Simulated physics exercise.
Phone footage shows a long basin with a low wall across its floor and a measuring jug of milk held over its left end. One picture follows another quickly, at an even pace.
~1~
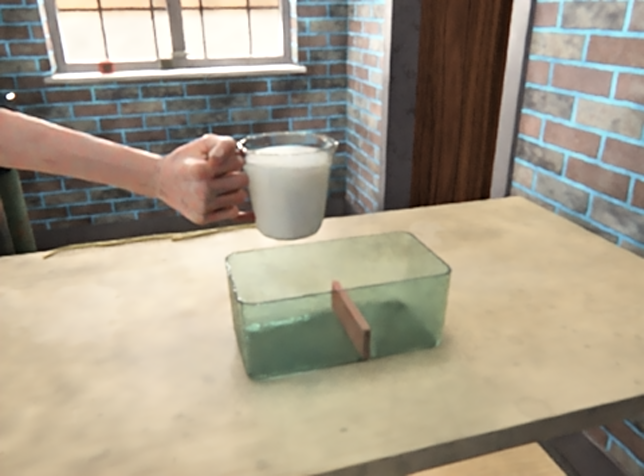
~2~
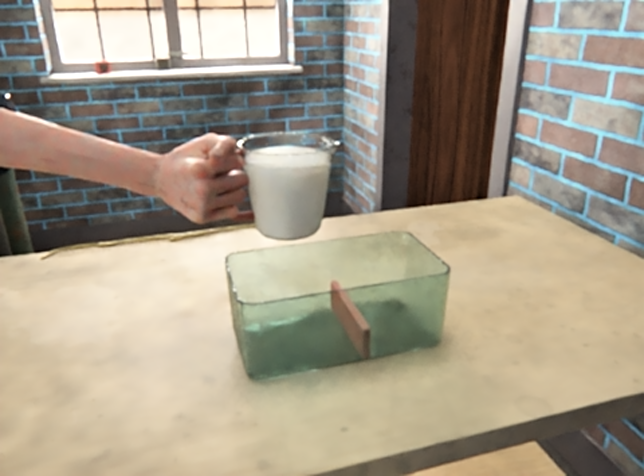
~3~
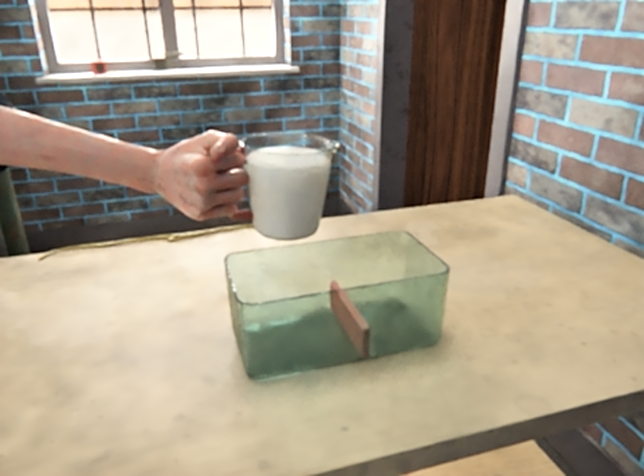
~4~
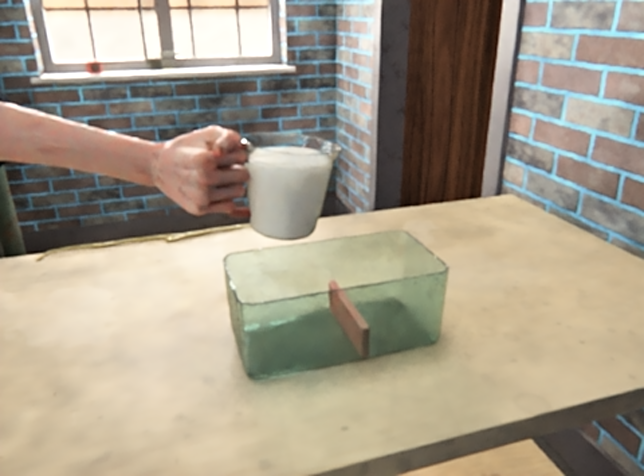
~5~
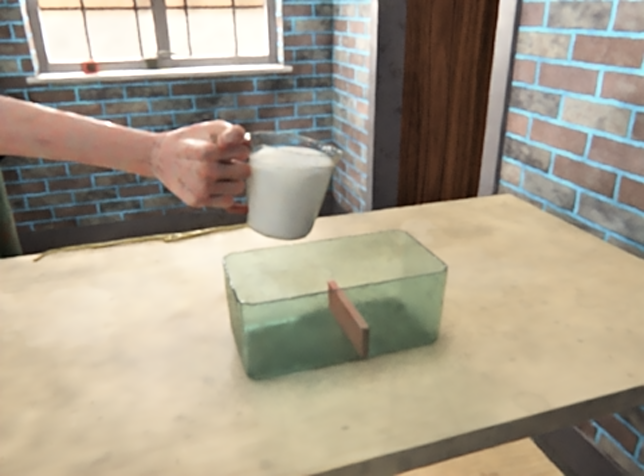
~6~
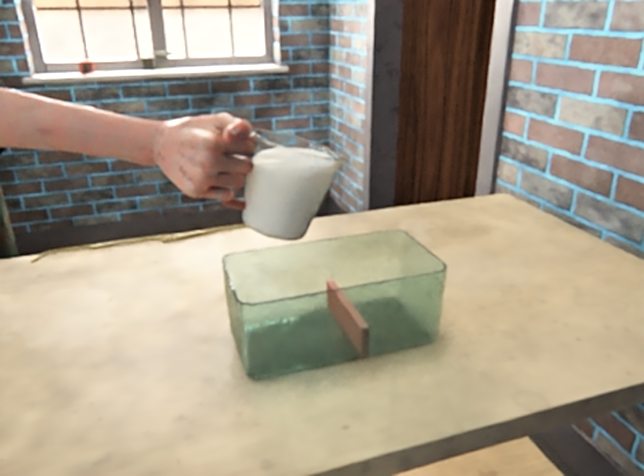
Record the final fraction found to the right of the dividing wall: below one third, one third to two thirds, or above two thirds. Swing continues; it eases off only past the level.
Highest of three bands.
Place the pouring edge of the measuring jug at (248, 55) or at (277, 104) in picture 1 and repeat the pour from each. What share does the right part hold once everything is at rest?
Roughly 5 % and 20 %.
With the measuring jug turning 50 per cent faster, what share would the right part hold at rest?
Close to 70 in a hundred.
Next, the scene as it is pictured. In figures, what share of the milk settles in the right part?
About 80 per cent.
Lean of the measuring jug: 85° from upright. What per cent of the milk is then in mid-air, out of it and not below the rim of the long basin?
Around 25 %.
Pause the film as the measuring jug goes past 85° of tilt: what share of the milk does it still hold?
About 60 %.
A moment on, the tilt is 85° and 59 per cent is still to pour, 0 is left of the wall and 17 right of it.
Next, the tilt is 116° and 6 per cent is still to pour, 9 is left of the wall and 79 right of it.
Then the tilt is 118° and 0 per cent is still to pour, 16 is left of the wall and 82 right of it.
Later the tilt is 118° and 0 per cent is still to pour, 16 is left of the wall and 82 right of it.
Finally, 16 per cent lies left of the wall, 82 right of it and 1 outside.
